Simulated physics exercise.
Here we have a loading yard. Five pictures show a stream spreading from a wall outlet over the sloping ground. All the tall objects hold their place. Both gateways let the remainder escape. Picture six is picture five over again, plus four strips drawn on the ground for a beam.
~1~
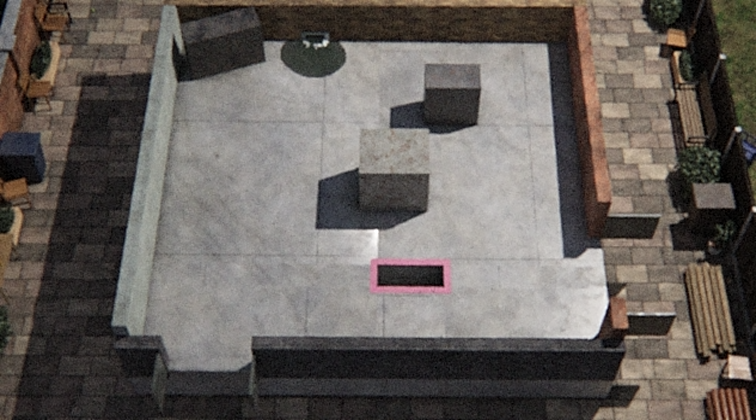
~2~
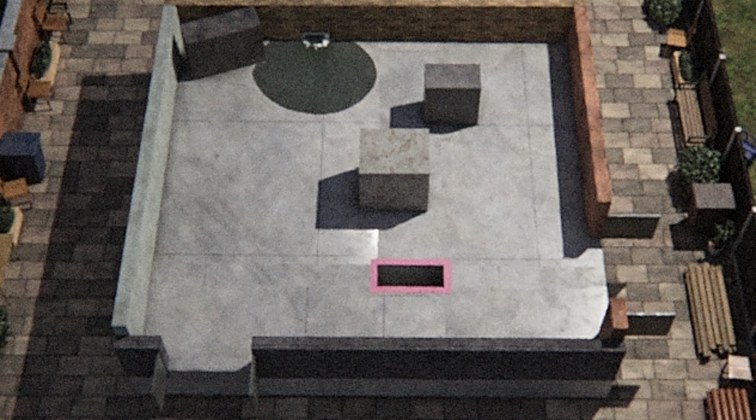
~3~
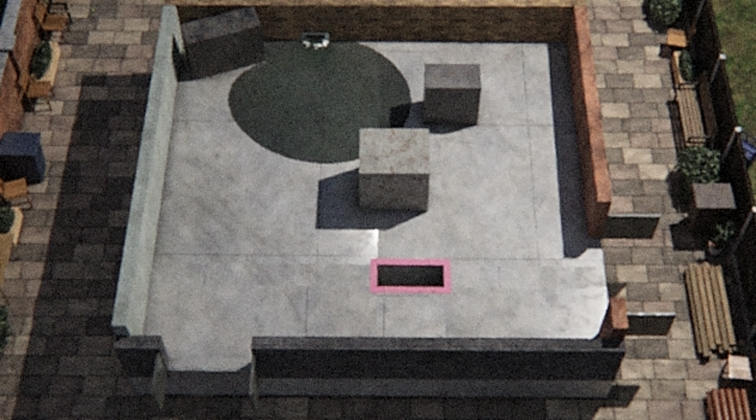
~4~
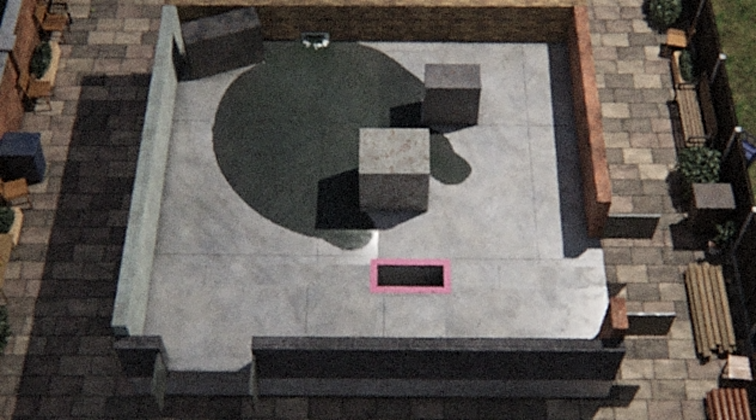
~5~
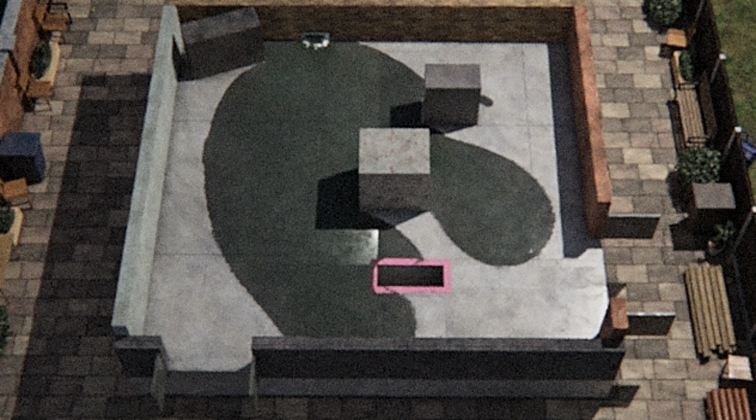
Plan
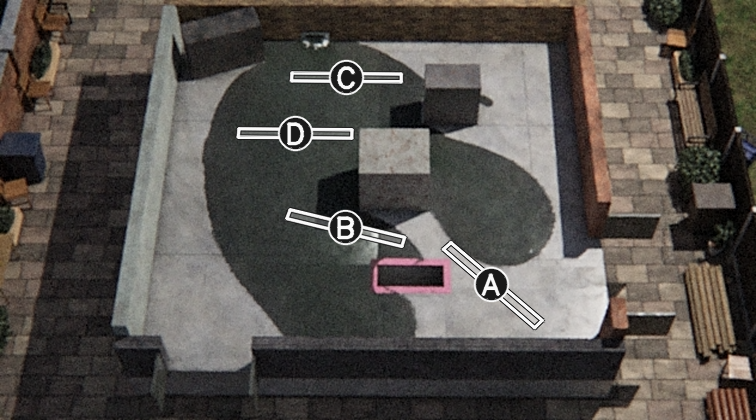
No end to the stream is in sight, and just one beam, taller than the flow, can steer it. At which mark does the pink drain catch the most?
Place A does it best.
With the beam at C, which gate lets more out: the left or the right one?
The right gate.
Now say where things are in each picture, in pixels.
In the first frame, outfall at (315, 36); pink drain at (411, 276); open gate at (593, 284); open gate at (213, 358); front seen at (293, 68), 2 % of the ground wet; pink drain still dry.
In the second frame, front seen at (342, 107), 7 % of the ground wet; pink drain still dry.
In the third frame, front seen at (312, 159), 15 % of the ground wet; pink drain still dry.
In the fourth frame, front seen at (334, 243), 26 % of the ground wet; pink drain still dry.
In the fifth frame, front seen at (403, 324), 45 % of the ground wet; pink drain taking water.
On the marked copy, A from (447, 245) to (538, 324); B from (288, 214) to (403, 241); C from (291, 76) to (401, 77); D from (238, 132) to (351, 134).
With A, about 14 % of the stream goes into the pink drain, about 81 % out by the gates.
With B, about 9 % of the stream goes into the pink drain, about 86 % out by the gates.
With C, about 8 % of the stream goes into the pink drain, about 84 % out by the gates.
With D, about 7 % of the stream goes into the pink drain, about 86 % out by the gates.
